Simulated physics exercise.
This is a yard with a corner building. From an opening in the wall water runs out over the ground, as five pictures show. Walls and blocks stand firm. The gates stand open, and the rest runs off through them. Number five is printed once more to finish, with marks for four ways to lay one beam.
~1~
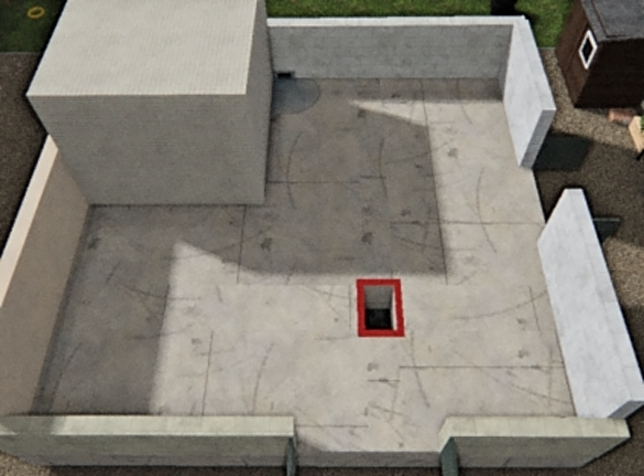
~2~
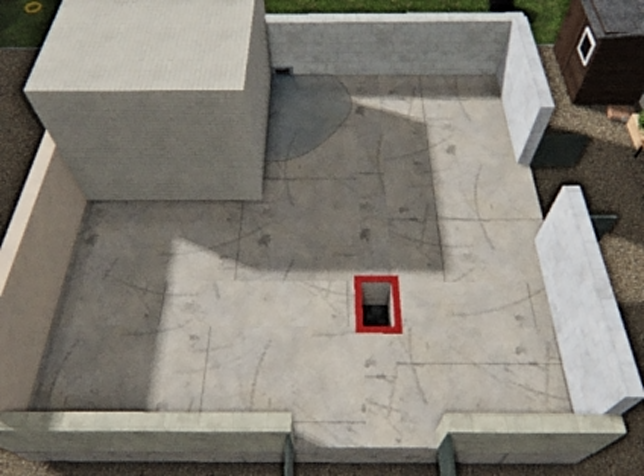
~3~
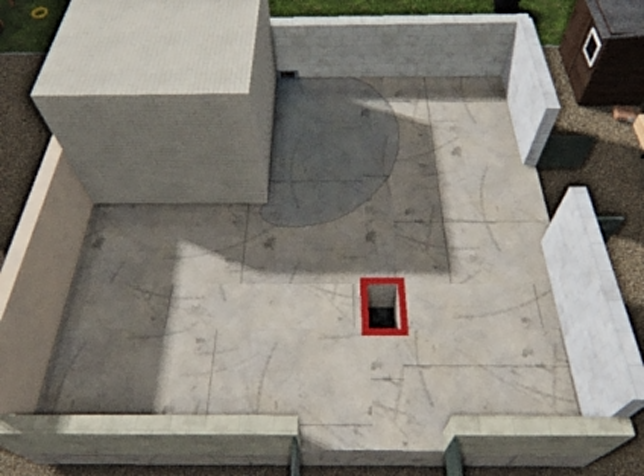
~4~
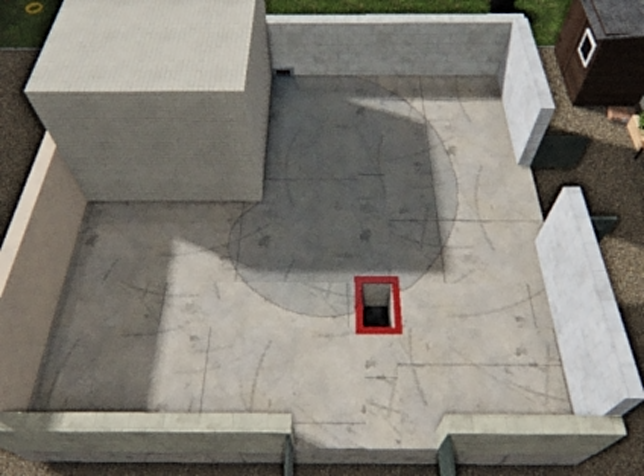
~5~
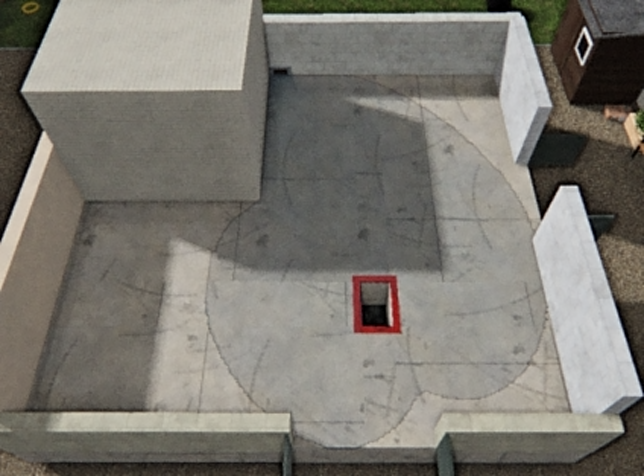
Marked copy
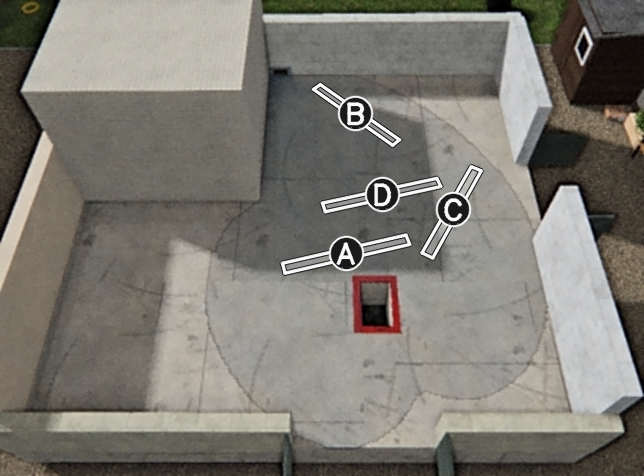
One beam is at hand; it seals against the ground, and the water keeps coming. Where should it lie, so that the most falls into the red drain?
Position C.
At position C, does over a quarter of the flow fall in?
Yes.
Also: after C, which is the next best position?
That would be B.
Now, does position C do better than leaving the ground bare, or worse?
It is better.
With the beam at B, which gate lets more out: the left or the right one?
The left gate.
On the marked copy, A from (283, 268) to (407, 239); B from (316, 86) to (396, 142); C from (427, 255) to (476, 168); D from (323, 207) to (438, 182).
Choosing A, about 7 % of the stream runs into the red drain, about 90 % out by the gates.
Choosing B, about 25 % of the stream runs into the red drain, about 73 % out by the gates.
Choosing C, about 43 % of the stream runs into the red drain, about 55 % out by the gates.
Choosing D, about 9 % of the stream runs into the red drain, about 86 % out by the gates.
